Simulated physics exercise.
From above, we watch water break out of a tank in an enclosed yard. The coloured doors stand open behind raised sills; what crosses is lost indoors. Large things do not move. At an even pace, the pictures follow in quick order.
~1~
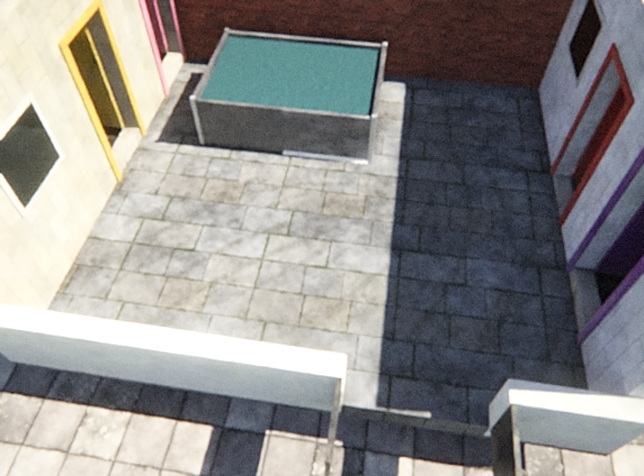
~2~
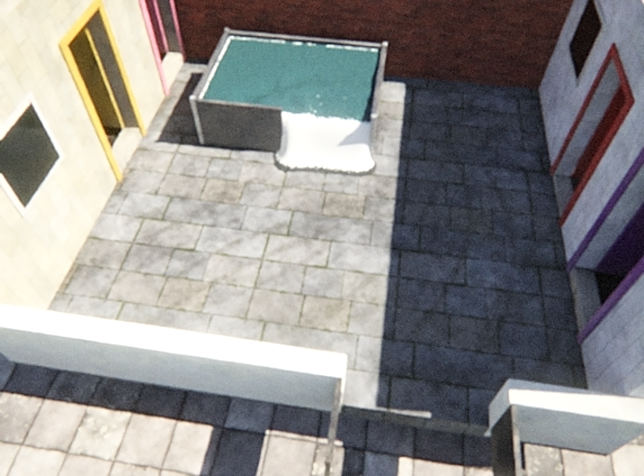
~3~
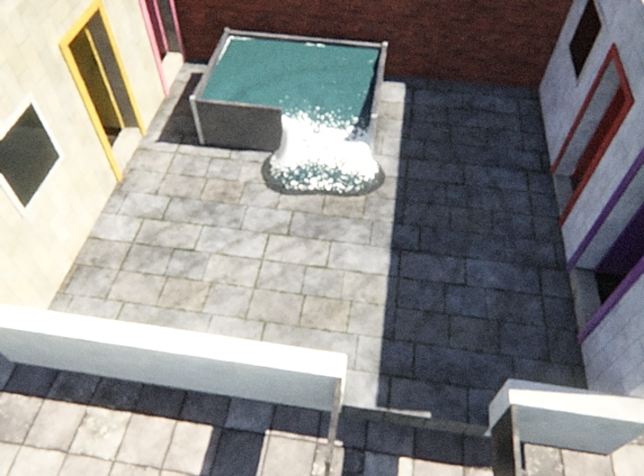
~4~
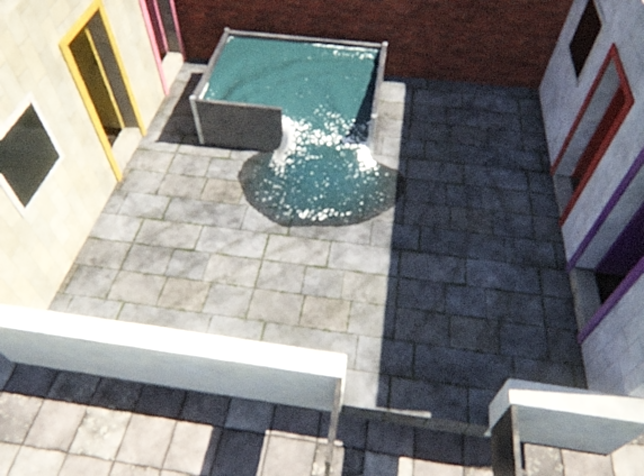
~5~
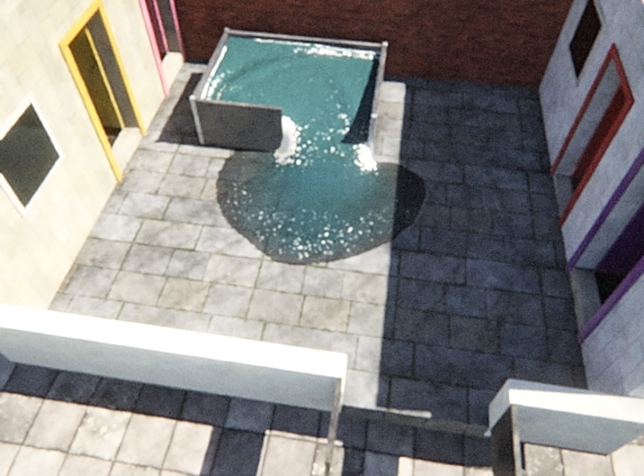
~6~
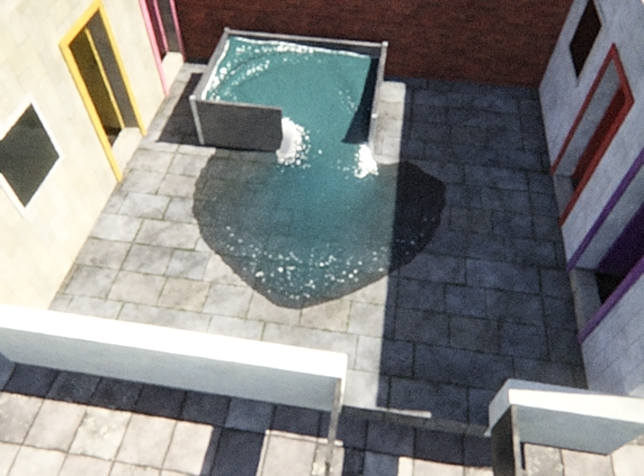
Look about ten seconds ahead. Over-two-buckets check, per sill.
Result: The red door doesn't overshoot the mark there. The purple door doesn't overshoot the mark there. The pink door doesn't overshoot the mark there. The yellow door doesn't overshoot the mark there.
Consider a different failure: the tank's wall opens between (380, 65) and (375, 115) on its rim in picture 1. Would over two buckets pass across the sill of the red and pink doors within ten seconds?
Lab note - red door tops the mark, pink door stays short of it.
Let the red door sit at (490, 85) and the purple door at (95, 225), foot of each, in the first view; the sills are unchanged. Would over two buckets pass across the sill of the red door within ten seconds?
As far as I can tell, the red door comes in lower.
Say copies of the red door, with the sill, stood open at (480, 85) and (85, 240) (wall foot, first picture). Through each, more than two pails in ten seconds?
Well, the earlier one is below the limit, while the later one is above the limit.
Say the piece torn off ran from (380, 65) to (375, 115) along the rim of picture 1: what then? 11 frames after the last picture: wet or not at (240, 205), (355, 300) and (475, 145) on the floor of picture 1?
Log: Point 1 unreached; point 2 unreached; point 3 inundated.
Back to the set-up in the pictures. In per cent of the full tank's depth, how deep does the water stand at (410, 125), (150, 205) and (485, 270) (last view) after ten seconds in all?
About 6, 8 and 8 per cent.
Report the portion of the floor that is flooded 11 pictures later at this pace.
About 55 percent.
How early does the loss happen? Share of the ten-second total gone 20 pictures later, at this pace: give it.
My estimate is roughly 40 percent.
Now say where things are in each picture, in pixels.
The open tank at (294, 75) is whole and still, in the first frame.
Water pours out at (326, 140) and has run to (373, 164), in the second frame.
Water pours out at (326, 143) and has run to (276, 185), in the third frame.
Water pours out at (326, 145) and has run to (283, 221), in the fourth frame.
The front is at (278, 255), out from the gap at (326, 145), in the fifth frame.
The front is at (277, 299), out from the gap at (326, 145), in the sixth frame.
A moment on, water covers 45 % of the floor; the red door not reached, the purple door not reached, the pink door not reached, the yellow door not reached.
Next, water covers 55 % of the floor; the red door not reached, the purple door wet at the sill, nothing in, the pink door not reached, the yellow door wet at the sill, nothing in.
Then, water covers 60 % of the floor; the red door wet at the sill, nothing in, the purple door wet at the sill, nothing in, the pink door not reached, the yellow door wet at the sill, nothing in.
Later, water covers 80 % of the floor; the red door wet at the sill, nothing in, the purple door wet at the sill, nothing in, the pink door wet at the sill, nothing in, the yellow door wet at the sill, nothing in.
In the end, water covers 95 % of the floor; the red door wet at the sill, nothing in, the purple door wet at the sill, nothing in, the pink door wet at the sill, nothing in, the yellow door wet at the sill, nothing in.
